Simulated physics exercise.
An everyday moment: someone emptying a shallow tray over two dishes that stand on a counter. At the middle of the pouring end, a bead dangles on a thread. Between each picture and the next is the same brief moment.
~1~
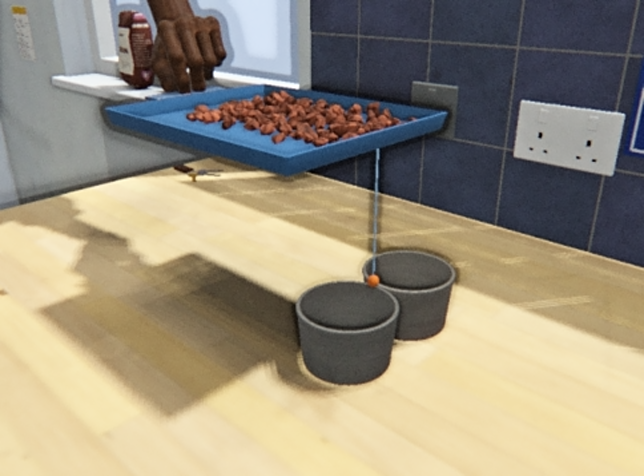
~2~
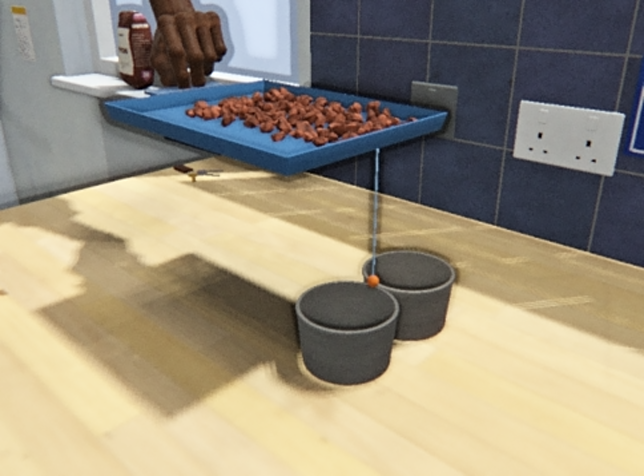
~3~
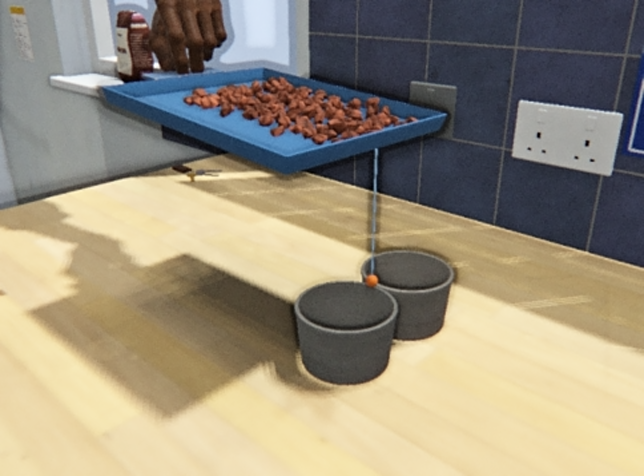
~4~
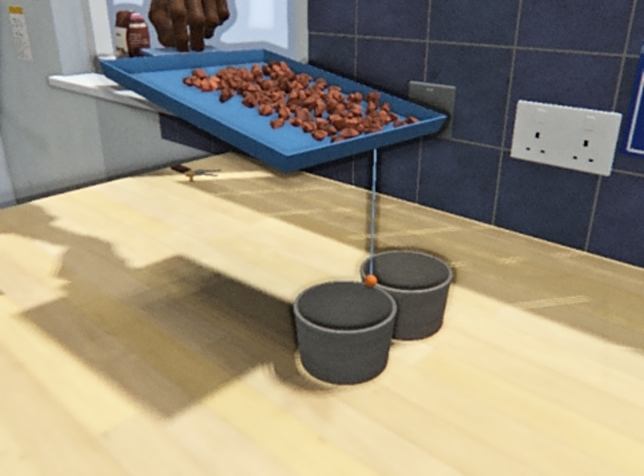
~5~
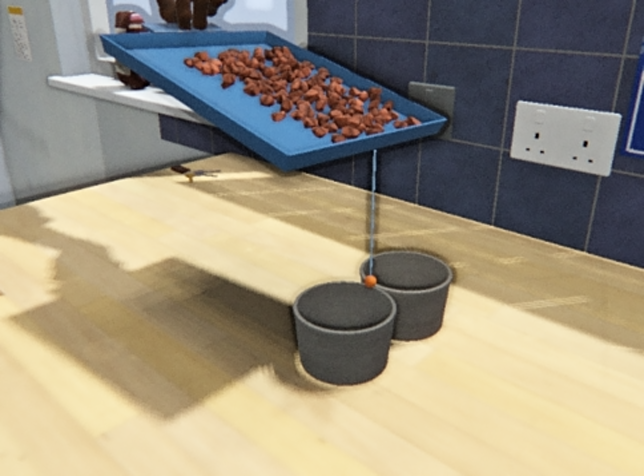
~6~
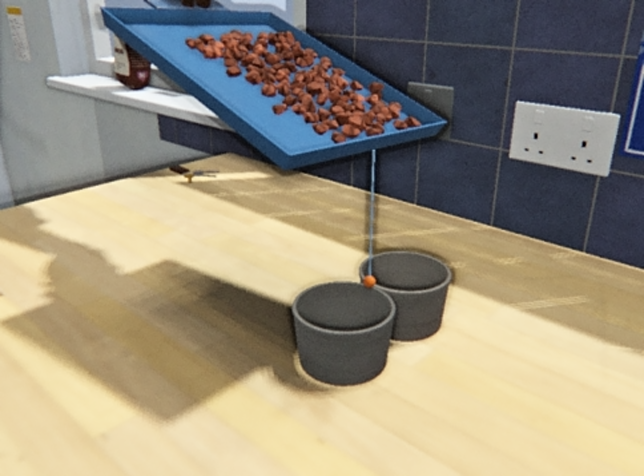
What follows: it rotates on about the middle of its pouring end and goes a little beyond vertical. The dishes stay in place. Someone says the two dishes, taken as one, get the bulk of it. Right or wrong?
Wrong, they get less than half.
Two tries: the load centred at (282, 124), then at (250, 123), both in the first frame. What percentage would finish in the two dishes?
Close to 10 and close to 10 per cent.
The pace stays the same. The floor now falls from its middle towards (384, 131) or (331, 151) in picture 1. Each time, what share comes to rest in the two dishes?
60 per cent, then 10 per cent.
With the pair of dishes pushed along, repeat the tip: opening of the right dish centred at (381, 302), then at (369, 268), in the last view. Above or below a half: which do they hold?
Shy of half, then shy of half.
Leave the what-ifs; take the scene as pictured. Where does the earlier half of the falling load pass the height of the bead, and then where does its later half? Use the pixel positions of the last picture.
Earlier half at (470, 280), later half at (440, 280).
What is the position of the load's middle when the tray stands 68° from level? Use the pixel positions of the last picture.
In the last view, the load is centred close to (403, 119).
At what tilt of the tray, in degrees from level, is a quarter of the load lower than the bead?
I'd say close to 80 degrees.
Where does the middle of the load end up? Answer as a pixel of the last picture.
I'd mark it at roughly (504, 365).
Soon, tray tipped steeply; most on the tray; a small part in the air.
A while on, tray tipped past a quarter turn; a small part on the tray; a small part in the right dish; most outside both; about a quarter in the air.
Towards the end, tray tipped past a quarter turn; a small part in the right dish; most outside both.
Finally, tray tipped past a quarter turn; none in the left dish; a small part in the right dish; most outside both.
